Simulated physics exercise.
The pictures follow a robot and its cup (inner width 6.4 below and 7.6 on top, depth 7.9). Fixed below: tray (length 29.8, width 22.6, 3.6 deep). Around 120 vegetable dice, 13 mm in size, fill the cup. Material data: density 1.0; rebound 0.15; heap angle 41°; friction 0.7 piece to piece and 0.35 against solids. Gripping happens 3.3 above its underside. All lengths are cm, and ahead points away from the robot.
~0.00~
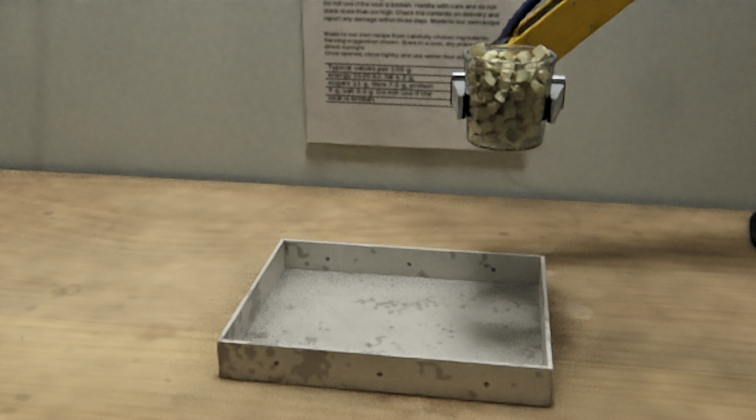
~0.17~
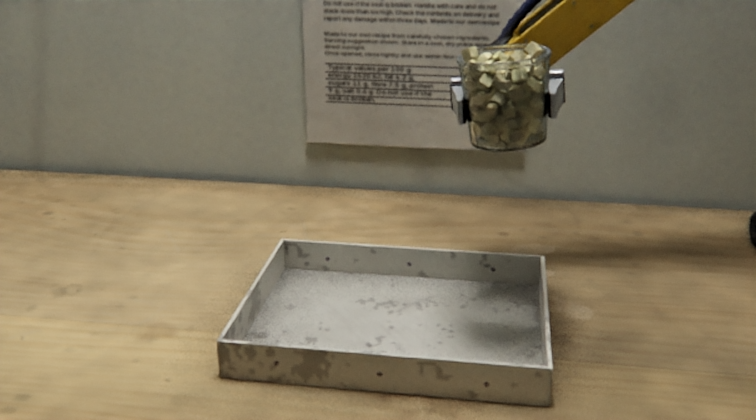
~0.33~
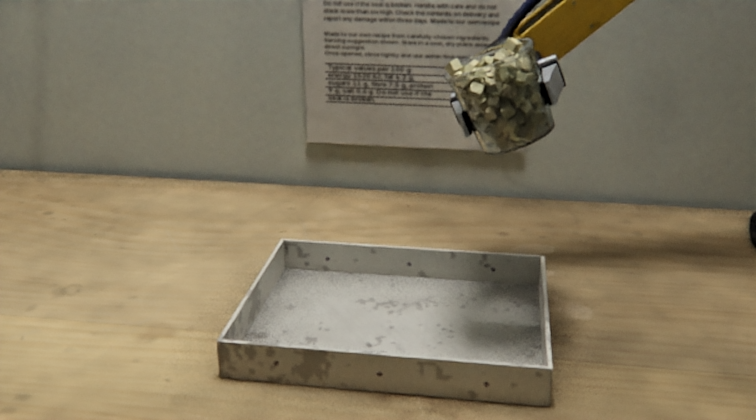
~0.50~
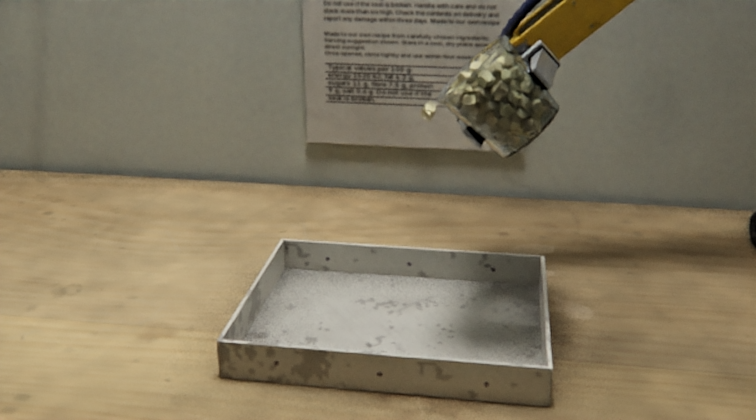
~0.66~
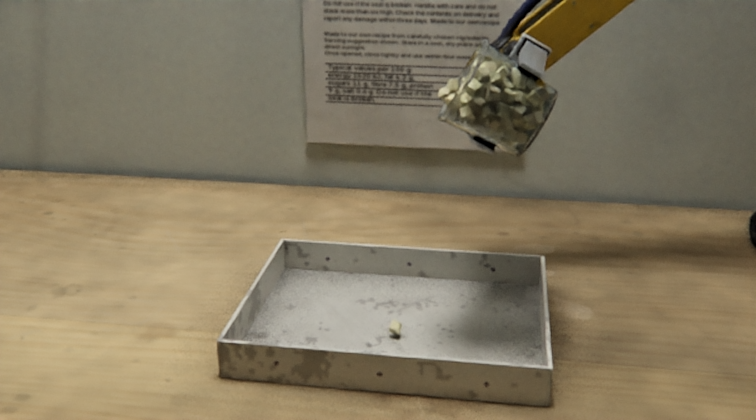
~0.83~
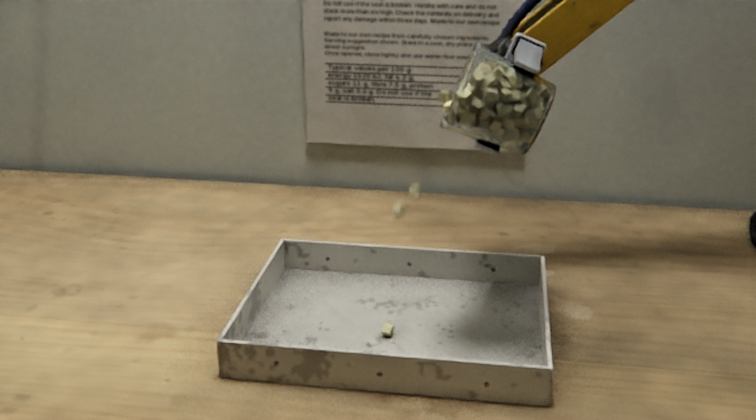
Clear cup of pale vegetable dice tilting leftward in a robot gripper, a few pieces dropping toward a shallow grey tray below.
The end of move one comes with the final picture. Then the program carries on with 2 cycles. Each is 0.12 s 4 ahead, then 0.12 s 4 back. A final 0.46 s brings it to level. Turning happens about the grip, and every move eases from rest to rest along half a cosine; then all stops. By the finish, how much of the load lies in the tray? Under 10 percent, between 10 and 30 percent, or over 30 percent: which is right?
The right one is over 30 percent.
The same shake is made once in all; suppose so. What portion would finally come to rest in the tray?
Expected share: About 35 %.
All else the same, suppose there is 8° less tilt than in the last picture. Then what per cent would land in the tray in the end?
About 30 %.
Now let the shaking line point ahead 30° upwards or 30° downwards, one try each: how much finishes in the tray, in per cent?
You'd get some 65 per cent with the first setting and some 20 per cent with the second.
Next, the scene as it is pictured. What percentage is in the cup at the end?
55 %.
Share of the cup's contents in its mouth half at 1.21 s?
Around 50 in a hundred.
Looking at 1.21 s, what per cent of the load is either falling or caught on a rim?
Around 1 percent of the load.
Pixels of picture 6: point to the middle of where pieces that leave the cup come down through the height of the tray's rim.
Their middle sits near (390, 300).
After 1.21 s, tilted 68° forward, highest piece 26 above the table; 83 in the cup, 39 in the tray, 1 in flight or on a rim.
After 1.58 s, tilted 24° forward, highest piece 27 above the table; 70 in the cup, 53 in the tray.
After 1.97 s, level, highest piece 28 above the table; 70 in the cup, 53 in the tray.
After 3.02 s, level, highest piece 28 above the table; 70 in the cup, 53 in the tray.
In the end, 70 in the cup, 53 in the tray. That is 43 % in the tray.
